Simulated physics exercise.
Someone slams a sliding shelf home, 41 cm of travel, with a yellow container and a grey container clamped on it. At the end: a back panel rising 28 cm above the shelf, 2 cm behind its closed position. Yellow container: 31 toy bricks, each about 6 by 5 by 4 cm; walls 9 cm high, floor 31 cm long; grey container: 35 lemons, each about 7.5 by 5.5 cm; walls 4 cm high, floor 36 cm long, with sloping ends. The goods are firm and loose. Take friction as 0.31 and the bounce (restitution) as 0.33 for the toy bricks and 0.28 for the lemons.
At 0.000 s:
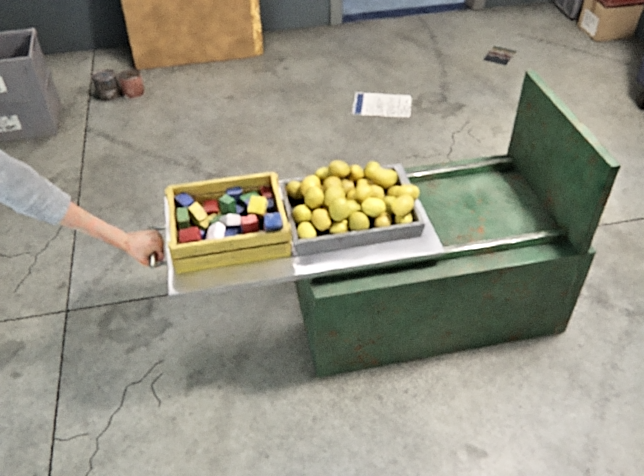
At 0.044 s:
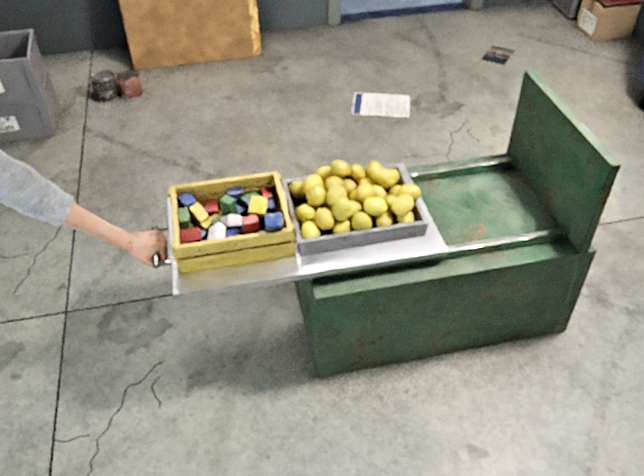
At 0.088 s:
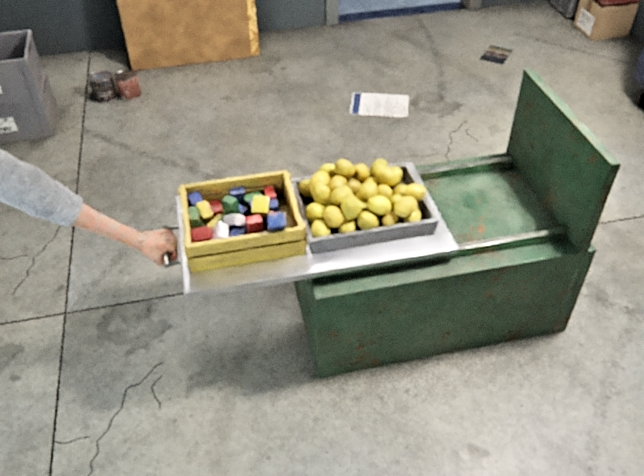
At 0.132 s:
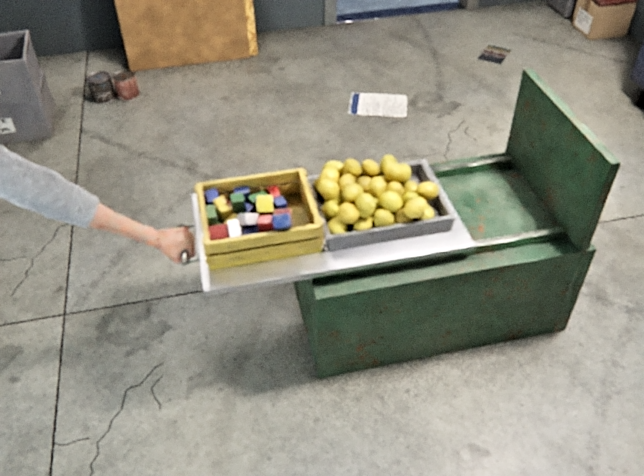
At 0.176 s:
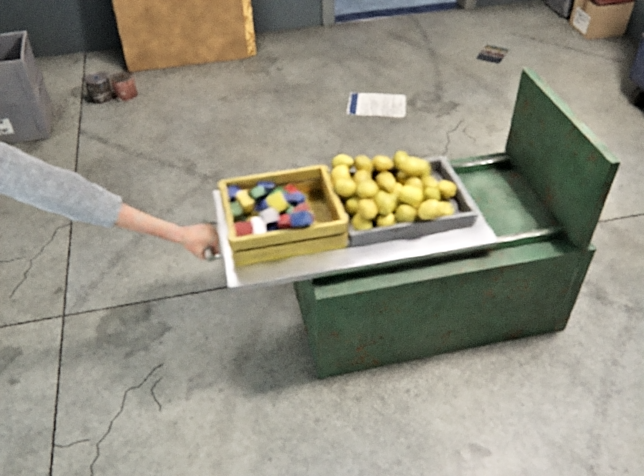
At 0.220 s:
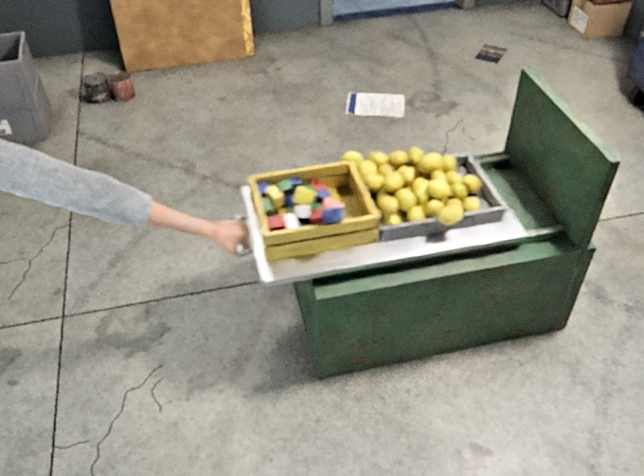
On a cracked concrete floor, seen from above and to one side by a camera that shifts very slightly, a pale shelf juts leftward from a green metal unit with an upright back panel. A yellow container of multicoloured toy bricks sits left of a grey one heaped with lemons. A hand pushes the shelf rightward, slowly then faster, as the bricks shift and lemons slide rightward, some over the grey rim.
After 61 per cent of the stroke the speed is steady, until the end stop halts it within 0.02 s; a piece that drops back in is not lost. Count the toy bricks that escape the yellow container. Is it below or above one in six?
Out of the yellow container go under a sixth of the toy bricks.
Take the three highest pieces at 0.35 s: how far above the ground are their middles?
About 60 cm.
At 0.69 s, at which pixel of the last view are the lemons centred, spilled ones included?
At about (503, 175).
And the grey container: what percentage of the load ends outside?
Lost: Grey container 40 per cent.
After 0.27 s, end of travel.
After 0.35 s, yellow container 30 in, 1 out and grey container 29 in, 6 out.
After 0.47 s, yellow container 29 in, 2 out and grey container 26 in, 9 out.
After 0.69 s, yellow container 29 in, 2 out and grey container 20 in, 15 out.
When it is over (at 1.13 s), yellow container 29 in, 2 out and grey container 21 in, 14 out. Asked share, 2 of 31, 6 per cent.
